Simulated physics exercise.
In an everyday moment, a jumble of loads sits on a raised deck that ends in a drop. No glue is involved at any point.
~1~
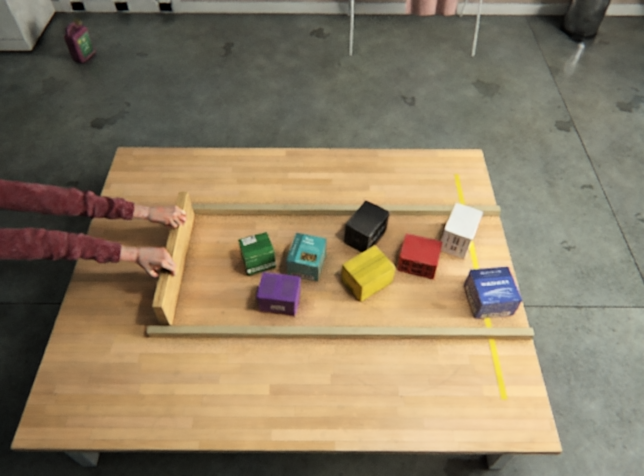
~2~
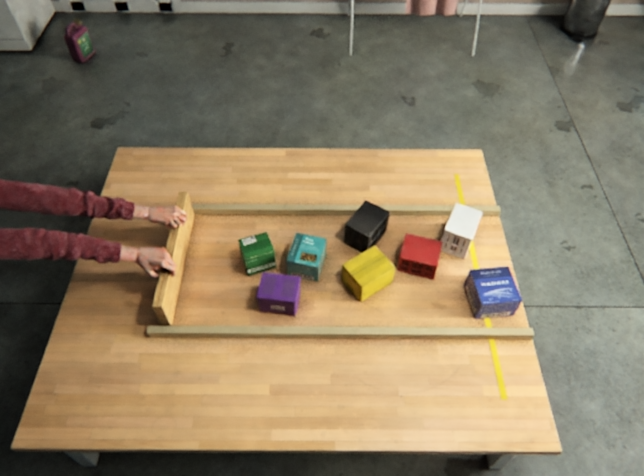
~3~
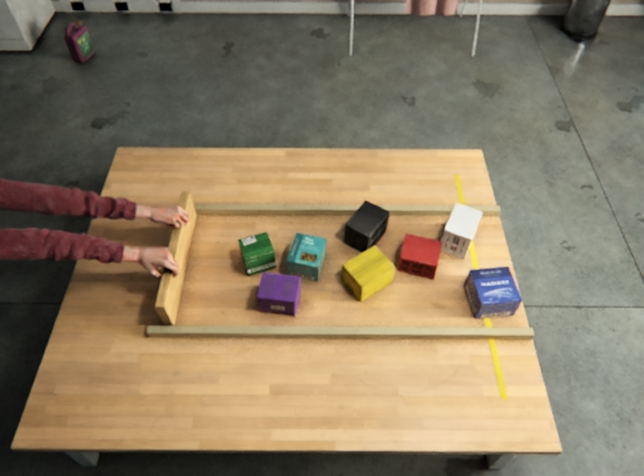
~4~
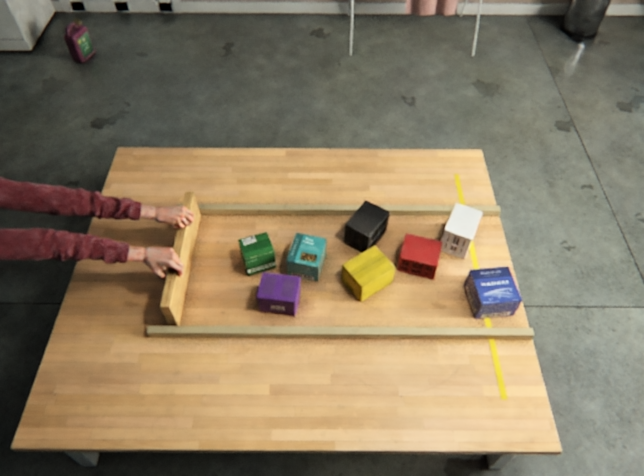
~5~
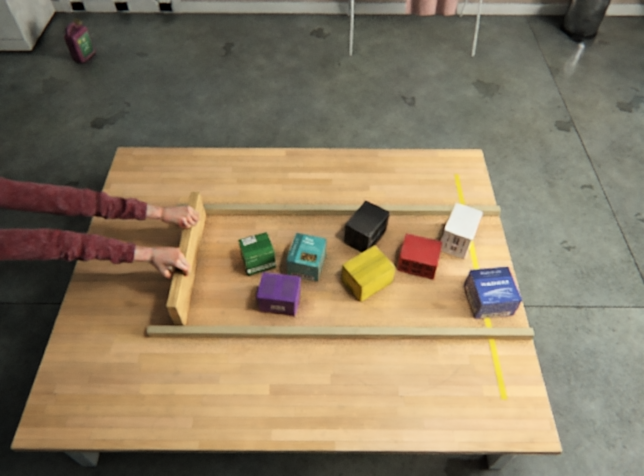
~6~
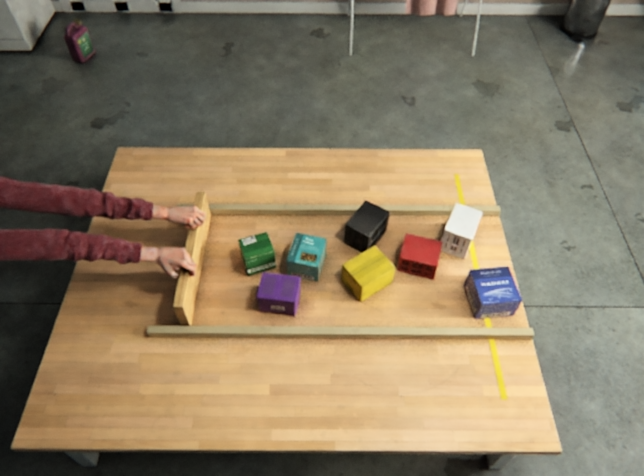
Wooden plank edging slightly right between two rails, pushed by two hands in red sleeves, while colourful boxes sit still on table.
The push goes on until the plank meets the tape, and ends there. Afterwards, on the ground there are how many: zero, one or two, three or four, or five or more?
On the ground there are five or more.
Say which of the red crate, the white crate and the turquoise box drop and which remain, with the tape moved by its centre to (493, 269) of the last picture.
The red crate does not stay; as for the white crate, it does not stay; and the turquoise box does not stay.
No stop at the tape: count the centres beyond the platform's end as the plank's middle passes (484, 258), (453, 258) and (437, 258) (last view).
In order of the places given, that's 5, 2 and 2.
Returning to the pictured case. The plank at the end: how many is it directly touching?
That makes 3.
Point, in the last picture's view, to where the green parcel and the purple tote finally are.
Near (494, 259) and (505, 294).
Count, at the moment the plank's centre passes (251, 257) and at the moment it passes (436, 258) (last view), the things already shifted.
In order, the tallies are 1 and 8.
Soon after, none off yet; blue box at rest near (492, 293); white crate at rest near (461, 231); red crate moved a little near (427, 255).
By the end, the number that fall off is five or more; fallen, turquoise box, yellow box, red crate, white crate and blue box.
